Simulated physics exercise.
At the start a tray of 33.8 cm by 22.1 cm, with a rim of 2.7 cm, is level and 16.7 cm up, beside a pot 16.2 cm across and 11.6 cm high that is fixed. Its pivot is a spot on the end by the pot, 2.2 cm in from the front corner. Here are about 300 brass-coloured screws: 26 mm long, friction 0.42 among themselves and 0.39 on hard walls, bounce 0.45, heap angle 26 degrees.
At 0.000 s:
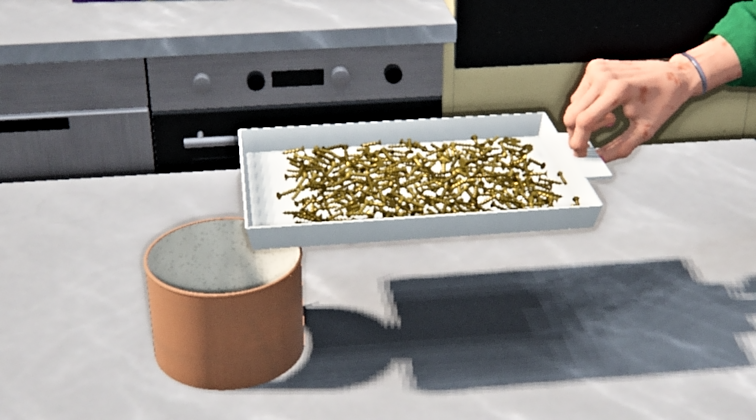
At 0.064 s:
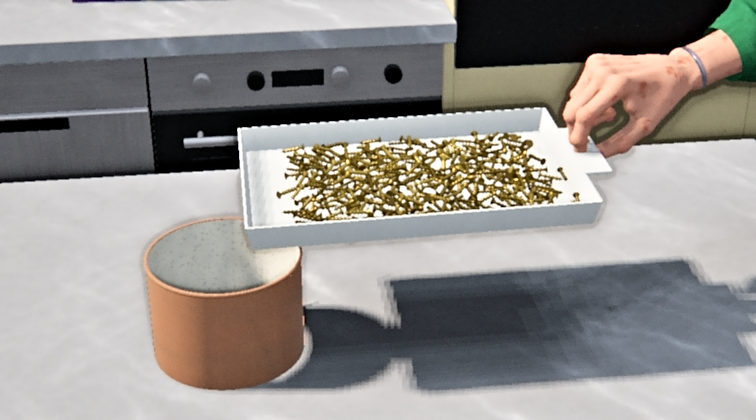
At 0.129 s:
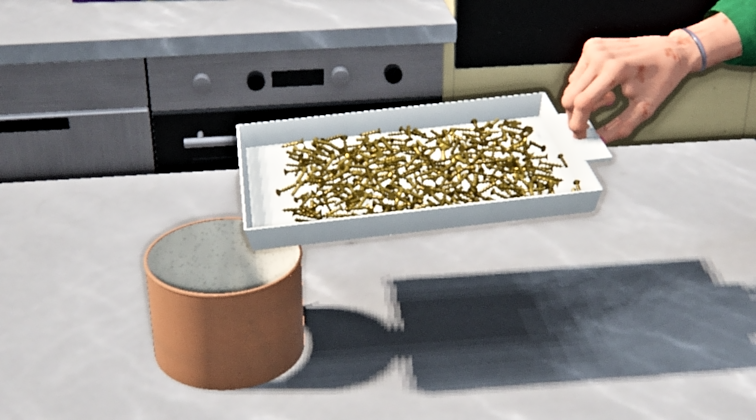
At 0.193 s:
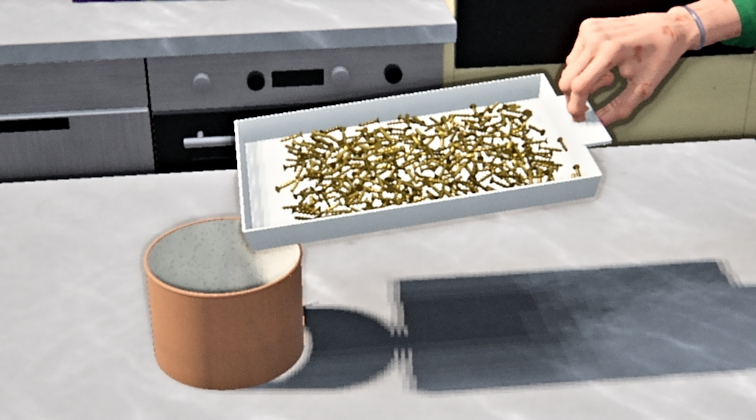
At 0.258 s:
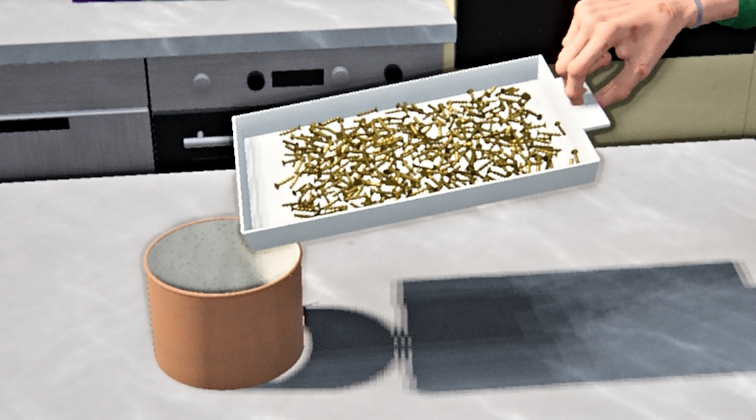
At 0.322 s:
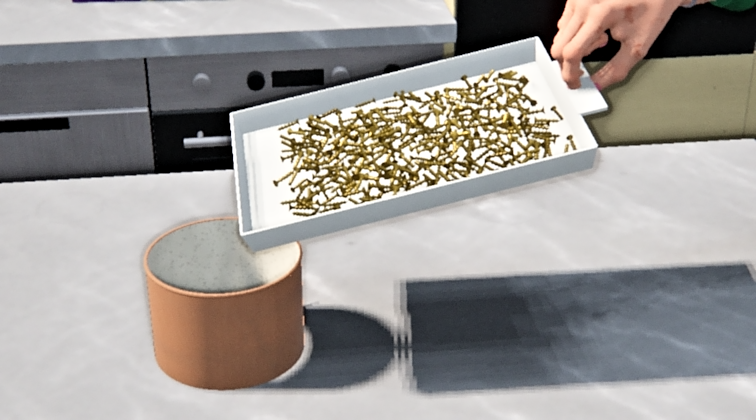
A white tray of small brass-coloured screws started out level above a counter, then a hand steadily raised its right end, tilting it down toward the terracotta pot at left while the screws stayed spread across it.
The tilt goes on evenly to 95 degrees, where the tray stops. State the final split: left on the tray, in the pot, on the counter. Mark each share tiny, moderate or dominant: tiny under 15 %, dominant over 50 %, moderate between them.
Left on the tray: Tiny, pot: Moderate, counter: Dominant.
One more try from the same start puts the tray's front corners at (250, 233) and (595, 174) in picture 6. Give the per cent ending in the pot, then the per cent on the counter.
In the pot: 0 per cent; on the counter: 100 per cent.
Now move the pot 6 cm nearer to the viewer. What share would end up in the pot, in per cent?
In that setup it would come to near 95 per cent.
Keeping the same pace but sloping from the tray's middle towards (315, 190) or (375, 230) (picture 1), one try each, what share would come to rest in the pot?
The share comes to about 60 in a hundred, then about 0 in a hundred.
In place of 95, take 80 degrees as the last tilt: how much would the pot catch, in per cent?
Around 30 %, I reckon.
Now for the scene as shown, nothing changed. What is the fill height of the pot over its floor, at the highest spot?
I'd say near 2.0 centimetres.
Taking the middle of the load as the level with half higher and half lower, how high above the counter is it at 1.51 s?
About 22 cm.
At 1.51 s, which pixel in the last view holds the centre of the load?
Approx. (238, 194).
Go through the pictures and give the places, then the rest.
The first picture shows tray tilt 0 degrees, front corners at (252, 225) and (595, 203); middle of the pieces at (409, 184); pot at (223, 254).
The second picture shows tray tilt 1 degrees, front corners at (252, 225) and (595, 199); middle of the pieces at (409, 182).
The third picture shows tray tilt 4 degrees, front corners at (251, 226) and (595, 187), lowest corner left front; middle of the pieces at (409, 174).
The fourth picture shows tray tilt 7 degrees, front corners at (250, 227) and (594, 173), lowest corner left front; middle of the pieces at (408, 165).
The fifth picture shows tray tilt 11 degrees, front corners at (248, 228) and (592, 158), lowest corner left front; middle of the pieces at (406, 156).
The sixth picture shows tray tilt 14 degrees, front corners at (247, 230) and (589, 145), lowest corner left front; middle of the pieces at (404, 147); pot at (223, 254). The tray's pace is about 55 degrees a second.
After 1.03 s, tilt 52 degrees; the tray holds 100 %, the pot 0 %.
Then, at 1.51 s, tilt 77 degrees; the tray holds 95 %, the pot 0 %.
After 2.06 s, tilt 95 degrees; the tray holds 5 %, the pot 30 %.
By 3.0 s all is still; tray 0 %, pot 30 %, counter 70 %.
